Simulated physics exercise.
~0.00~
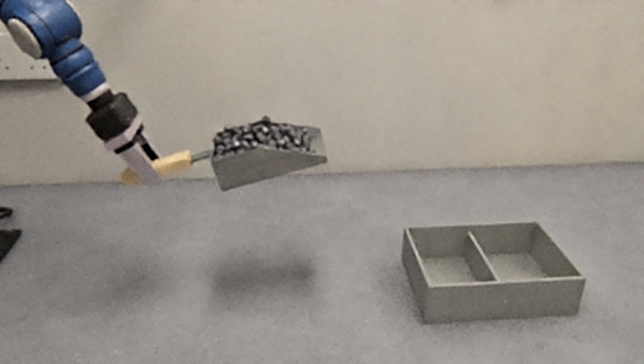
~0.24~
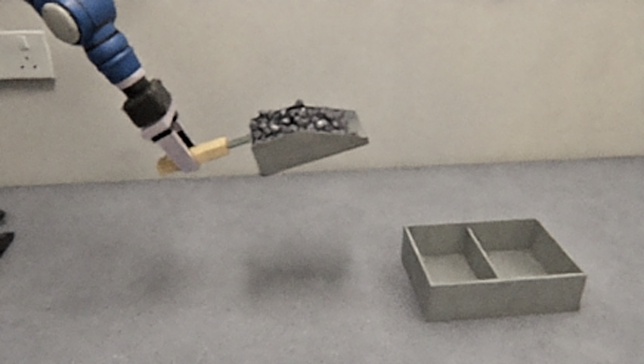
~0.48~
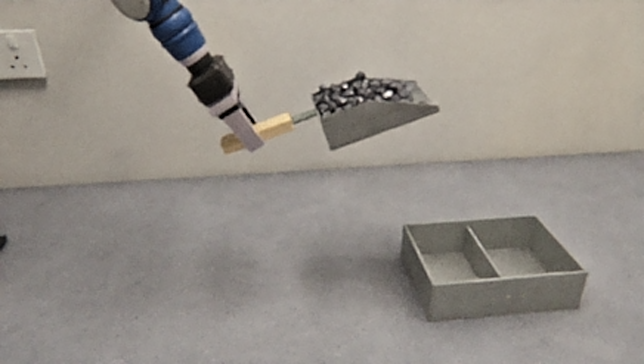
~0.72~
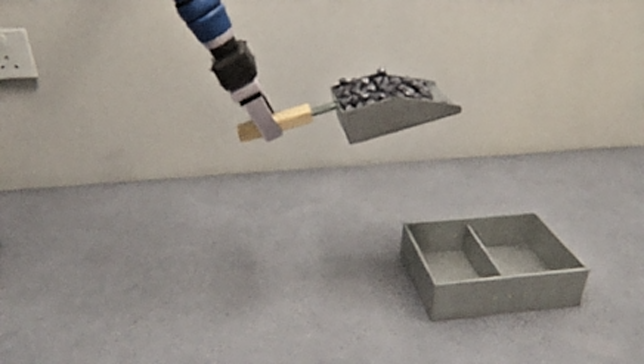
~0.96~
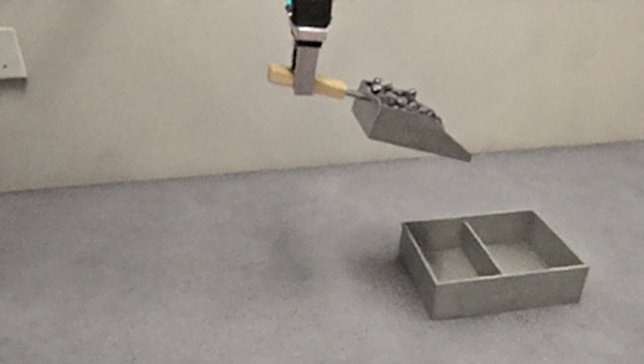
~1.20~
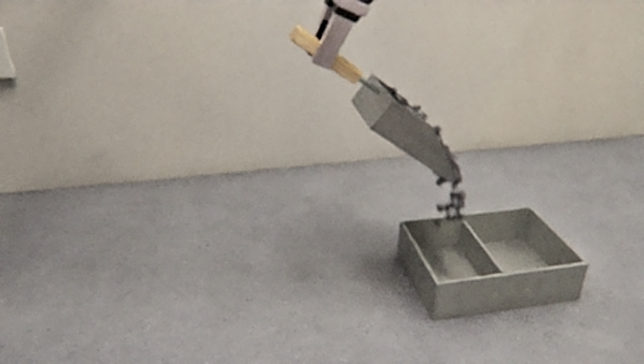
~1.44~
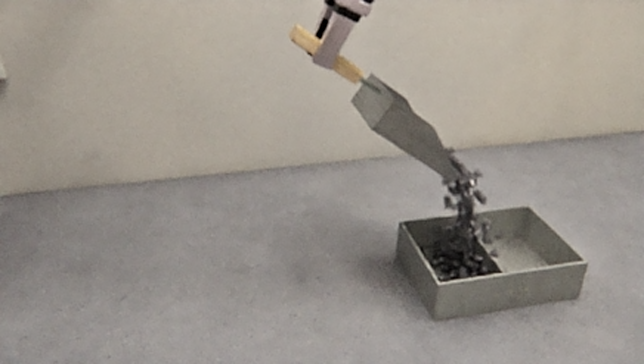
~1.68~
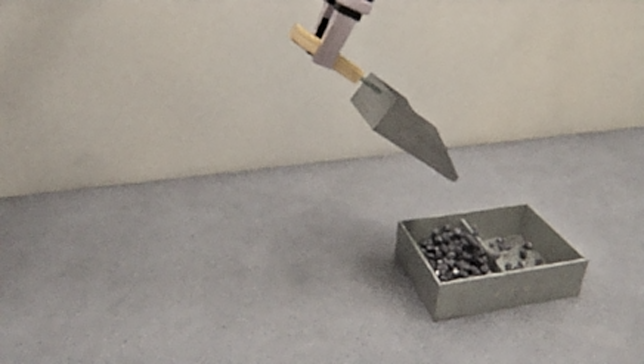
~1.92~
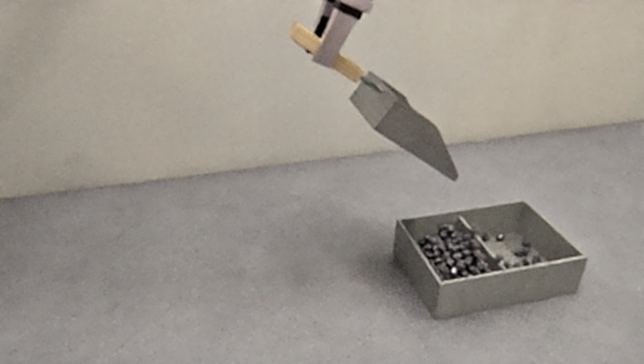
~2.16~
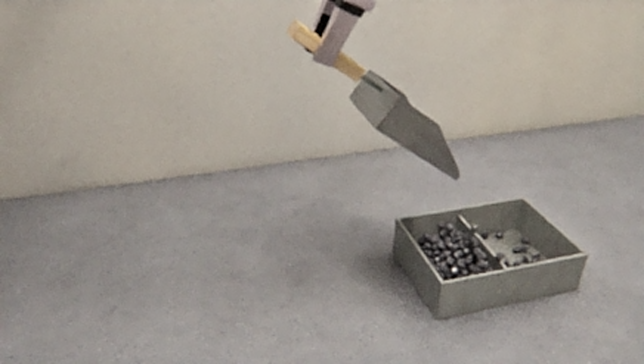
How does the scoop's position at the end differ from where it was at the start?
At the start the scoop is well to the left of the box, while at the end it is farther right and slightly higher, close to the box and above its left side.
